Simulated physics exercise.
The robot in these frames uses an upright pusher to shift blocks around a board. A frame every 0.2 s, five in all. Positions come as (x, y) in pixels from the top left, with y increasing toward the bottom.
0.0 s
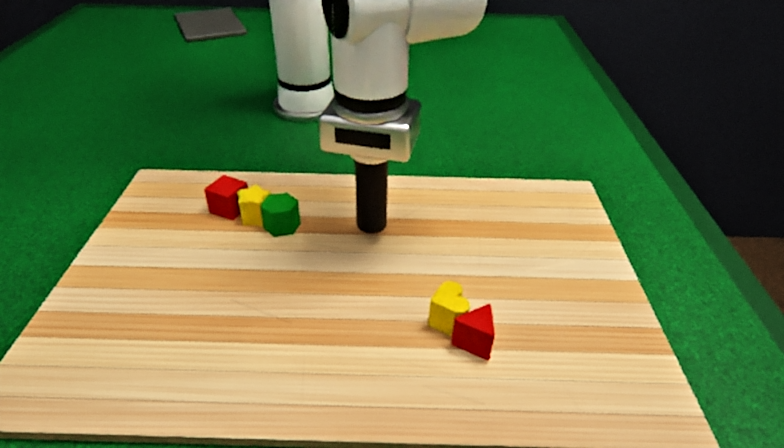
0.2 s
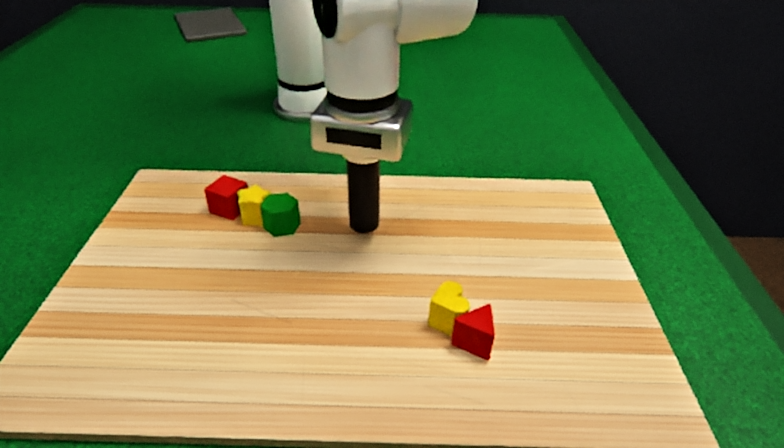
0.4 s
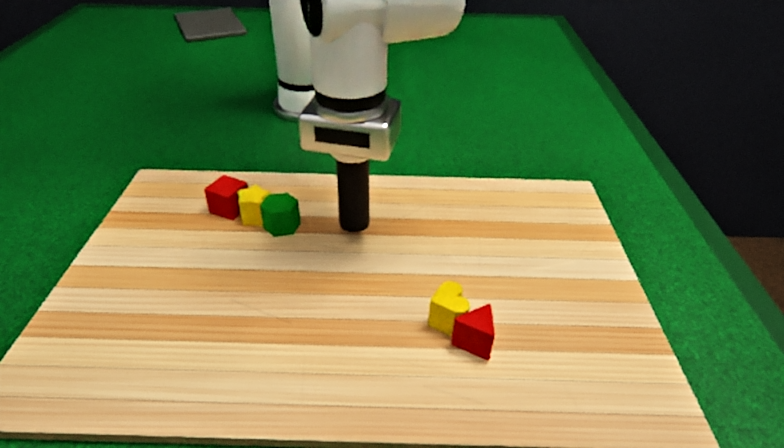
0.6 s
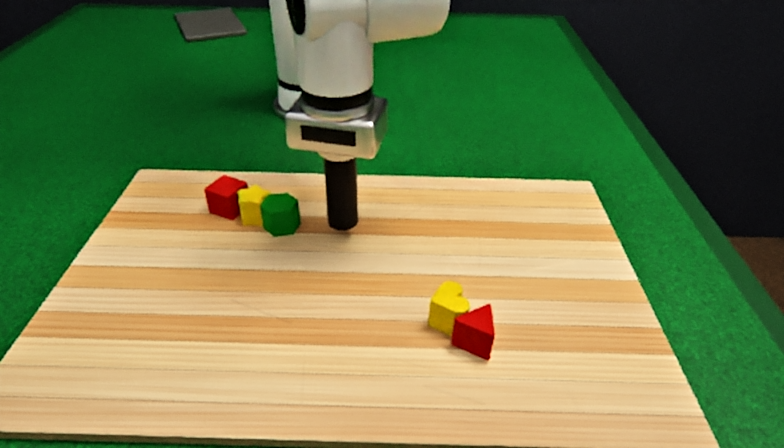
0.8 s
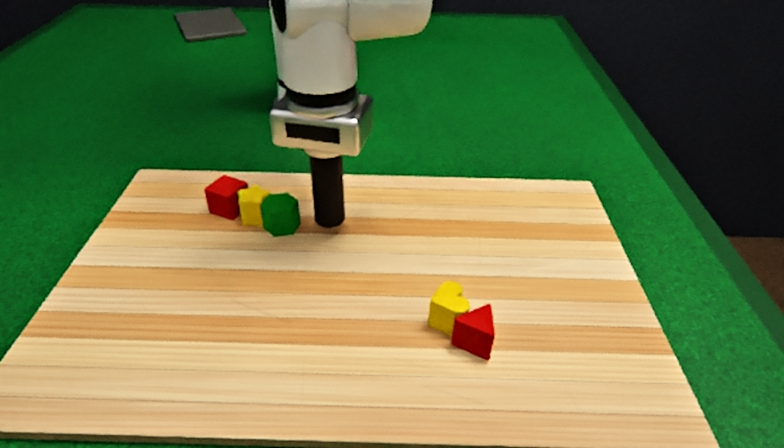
At the start, a robot arm holds a black upright pusher near the back of a wooden board, right of a red block, a yellow star and a green six-sided block. The pusher then slides a short way left, nearing the green block without touching it, while every block stays still.
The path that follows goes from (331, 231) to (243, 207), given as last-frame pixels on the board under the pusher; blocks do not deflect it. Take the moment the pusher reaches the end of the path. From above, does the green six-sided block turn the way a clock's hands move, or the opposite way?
Spins counterclockwise.
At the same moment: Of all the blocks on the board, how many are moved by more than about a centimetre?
I predict three or more.
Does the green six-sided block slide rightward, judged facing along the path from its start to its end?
No
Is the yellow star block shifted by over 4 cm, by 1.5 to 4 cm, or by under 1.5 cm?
It goes beyond 4 cm.
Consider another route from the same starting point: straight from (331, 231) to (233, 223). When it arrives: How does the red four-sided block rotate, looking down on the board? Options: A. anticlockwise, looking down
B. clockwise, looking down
My answer is option B.
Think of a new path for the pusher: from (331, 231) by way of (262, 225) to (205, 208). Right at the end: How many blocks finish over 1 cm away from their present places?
By the end of the path, three or more blocks have moved more than about a centimetre.
The first path, step by step. One third of the way, pusher at (299, 210); red four-sided block at (217, 184), turned 20° clockwise; yellow star block at (239, 194); green six-sided block at (265, 201), turned 20° anticlockwise.
Two thirds of the way, pusher at (269, 202); red four-sided block at (205, 181), turned 50° clockwise; yellow star block at (206, 198), turned 25° clockwise; green six-sided block at (238, 203), turned 65° anticlockwise.
At the end, pusher at (240, 194); red four-sided block at (205, 181), turned 50° clockwise; yellow star block at (201, 200), turned 35° clockwise; green six-sided block at (233, 204), turned 80° anticlockwise.
